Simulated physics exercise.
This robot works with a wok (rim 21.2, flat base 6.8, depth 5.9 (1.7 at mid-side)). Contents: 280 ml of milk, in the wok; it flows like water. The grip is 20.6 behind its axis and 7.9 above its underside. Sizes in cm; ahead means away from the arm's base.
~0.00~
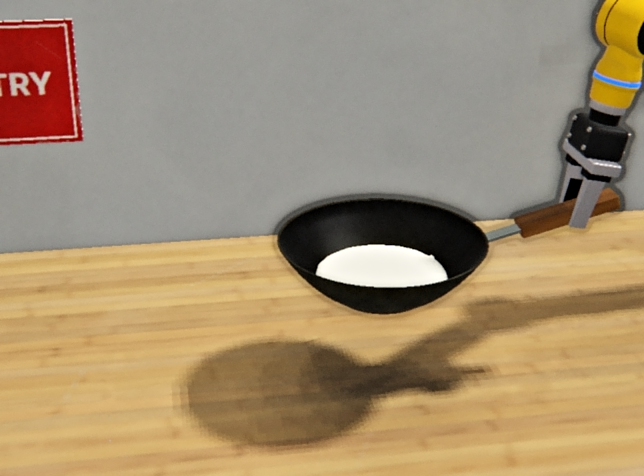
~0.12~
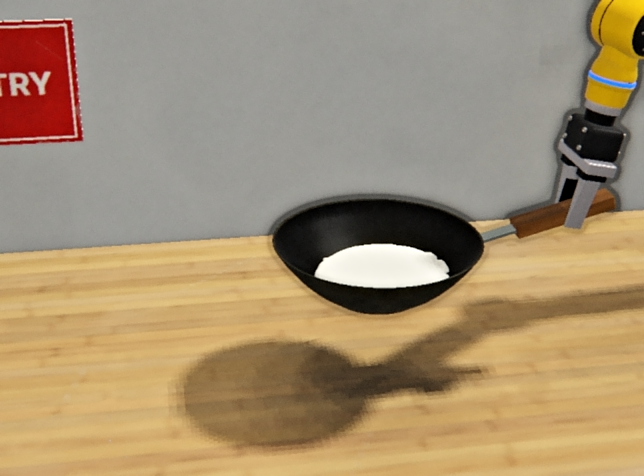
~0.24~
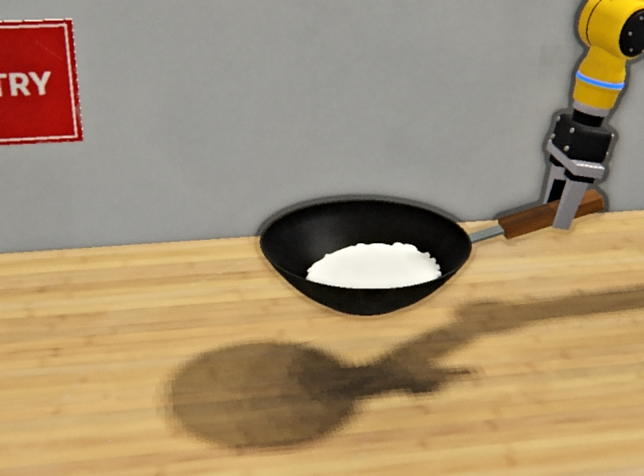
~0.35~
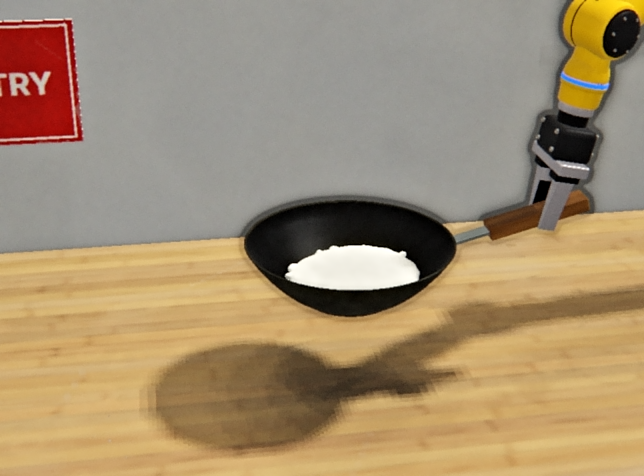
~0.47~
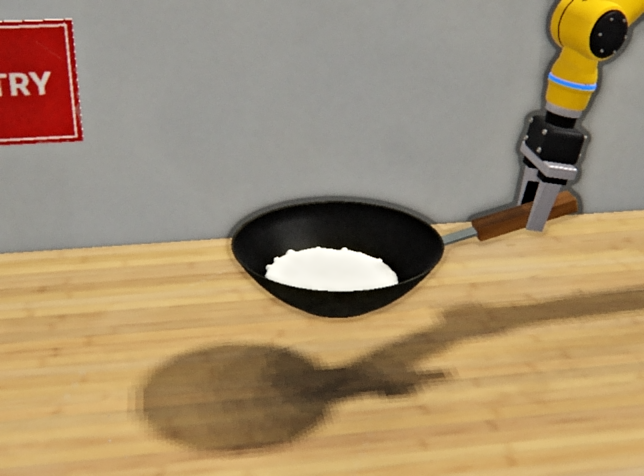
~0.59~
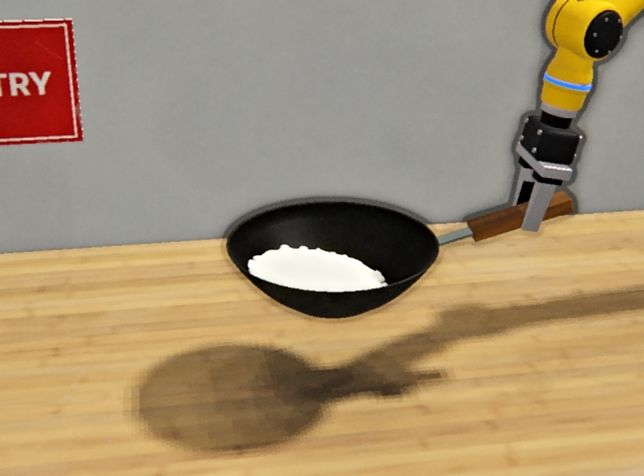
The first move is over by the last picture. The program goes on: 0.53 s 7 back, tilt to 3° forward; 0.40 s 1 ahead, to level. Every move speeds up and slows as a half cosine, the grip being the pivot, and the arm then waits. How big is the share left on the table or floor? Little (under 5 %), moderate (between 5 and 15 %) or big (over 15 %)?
On the table or floor the share is little, under 5 %.
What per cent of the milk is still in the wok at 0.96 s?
About 100 %.
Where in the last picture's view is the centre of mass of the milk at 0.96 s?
Near (393, 284).
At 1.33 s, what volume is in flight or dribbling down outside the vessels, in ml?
Some 0 ml.
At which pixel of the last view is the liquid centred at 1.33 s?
Near (385, 282).
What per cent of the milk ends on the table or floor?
About 0 %.
By 0.96 s, tilted 2° forward, liquid up to 14 above the table; 275 ml in the wok.
By 1.33 s, tilted 1° forward, liquid up to 14 above the table; 275 ml in the wok.
By 1.72 s, level, liquid up to 14 above the table; 275 ml in the wok.
By 2.52 s, level, liquid up to 14 above the table; 275 ml in the wok.
Final state, 275 ml in the wok. That is 0 % on the table or floor.
